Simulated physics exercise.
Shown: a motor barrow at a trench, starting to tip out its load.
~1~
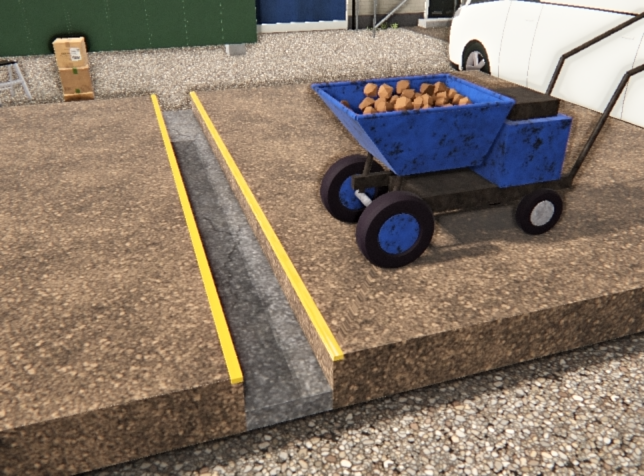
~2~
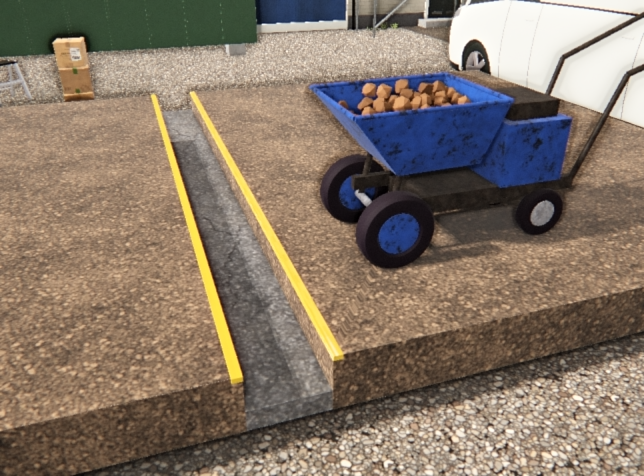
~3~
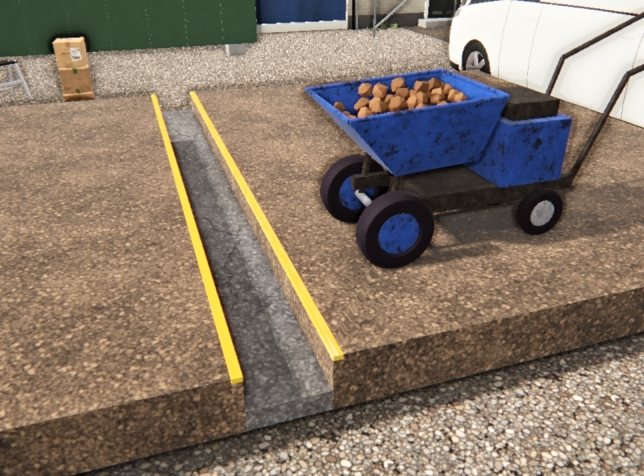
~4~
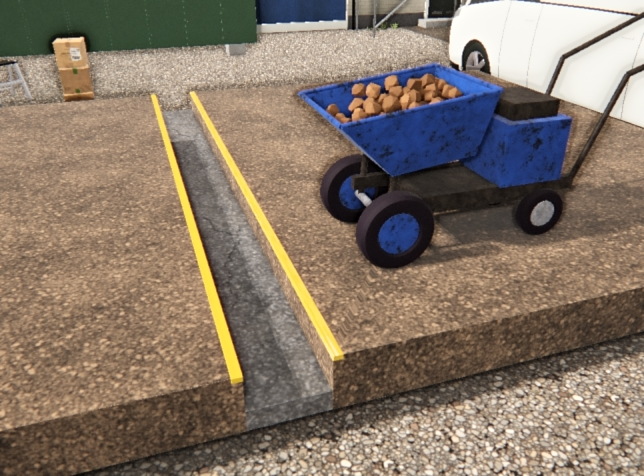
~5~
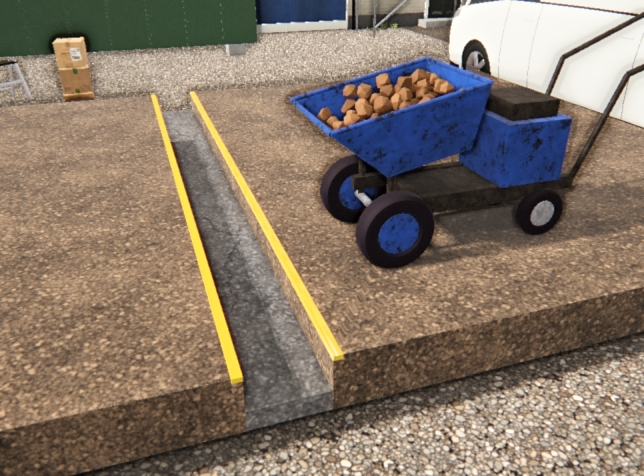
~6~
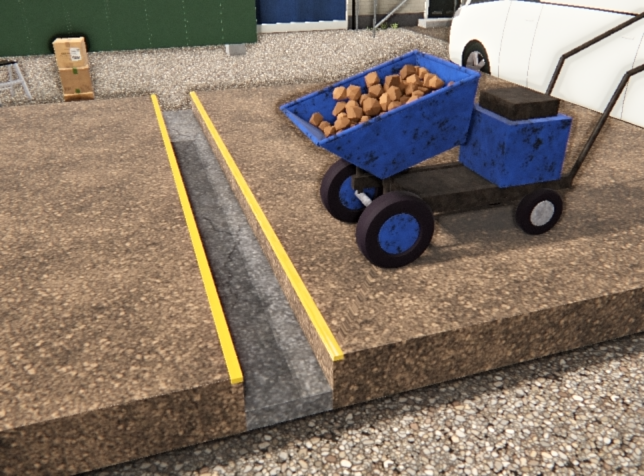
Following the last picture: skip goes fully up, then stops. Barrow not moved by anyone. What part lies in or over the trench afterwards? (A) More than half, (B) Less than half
More than half (A).
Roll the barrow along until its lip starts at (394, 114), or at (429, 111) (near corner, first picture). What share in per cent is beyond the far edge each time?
0 % for the first, 0 % for the second.
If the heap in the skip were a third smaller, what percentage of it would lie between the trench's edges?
Roughly 90 per cent of it.
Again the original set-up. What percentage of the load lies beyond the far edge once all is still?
It comes to close to 10 %.
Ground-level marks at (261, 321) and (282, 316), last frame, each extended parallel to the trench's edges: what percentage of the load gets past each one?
I'd say some 50 in a hundred, and after that 70 in a hundred.
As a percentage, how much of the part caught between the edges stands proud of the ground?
I'd say around 10 percent.
Just after the last frame, skip tipped steeply; every one in the skip.
A moment on, skip tipped right over; roughly two thirds in the skip; roughly a third in or heaped over the trench; just a few beyond it; just a few falling.
Further on, skip tipped right over; about a tenth in the skip; the larger part in or heaped over the trench; about a tenth beyond it.
When it is over, skip tipped right over; about a tenth in the skip; the larger part in or heaped over the trench; about a tenth beyond it.
